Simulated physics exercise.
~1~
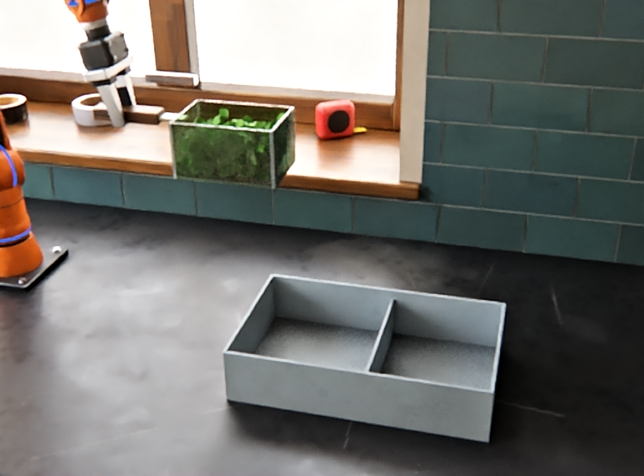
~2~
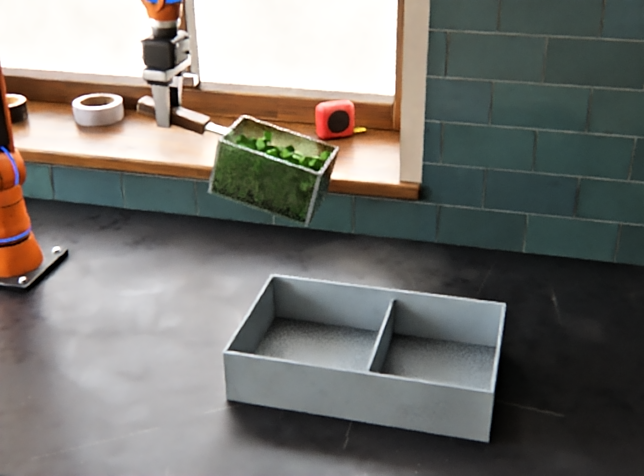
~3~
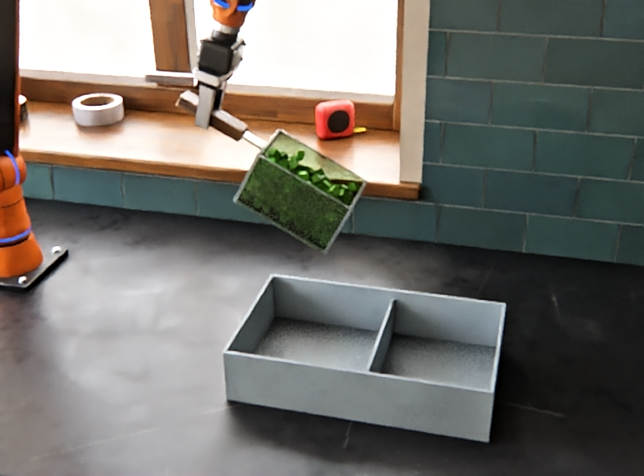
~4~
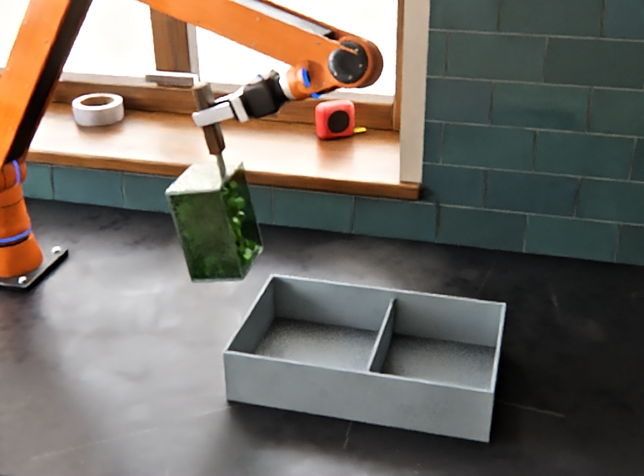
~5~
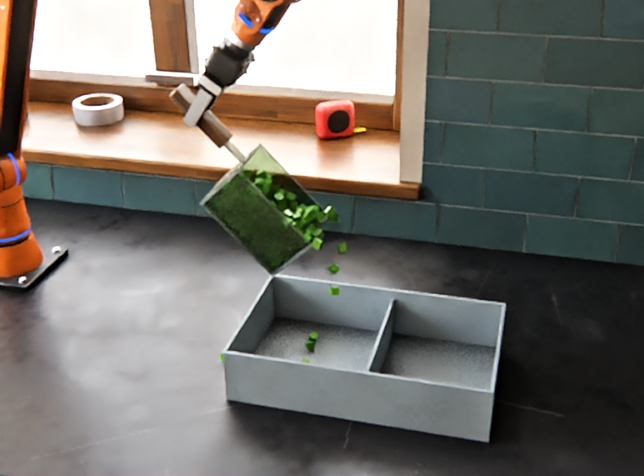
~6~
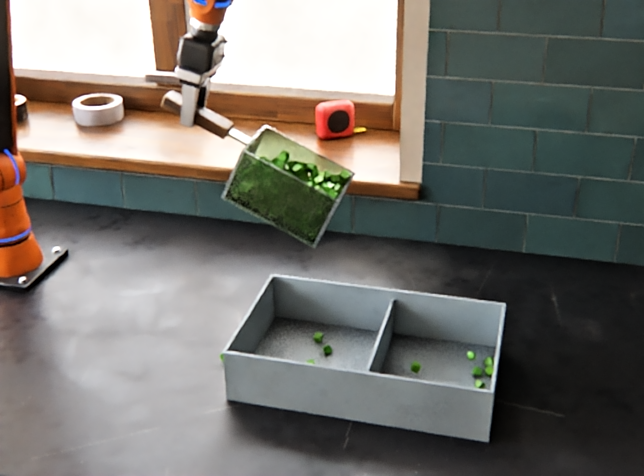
A robot arm tips a clear box, drops some green pieces into a divided tray, and levels it partway.
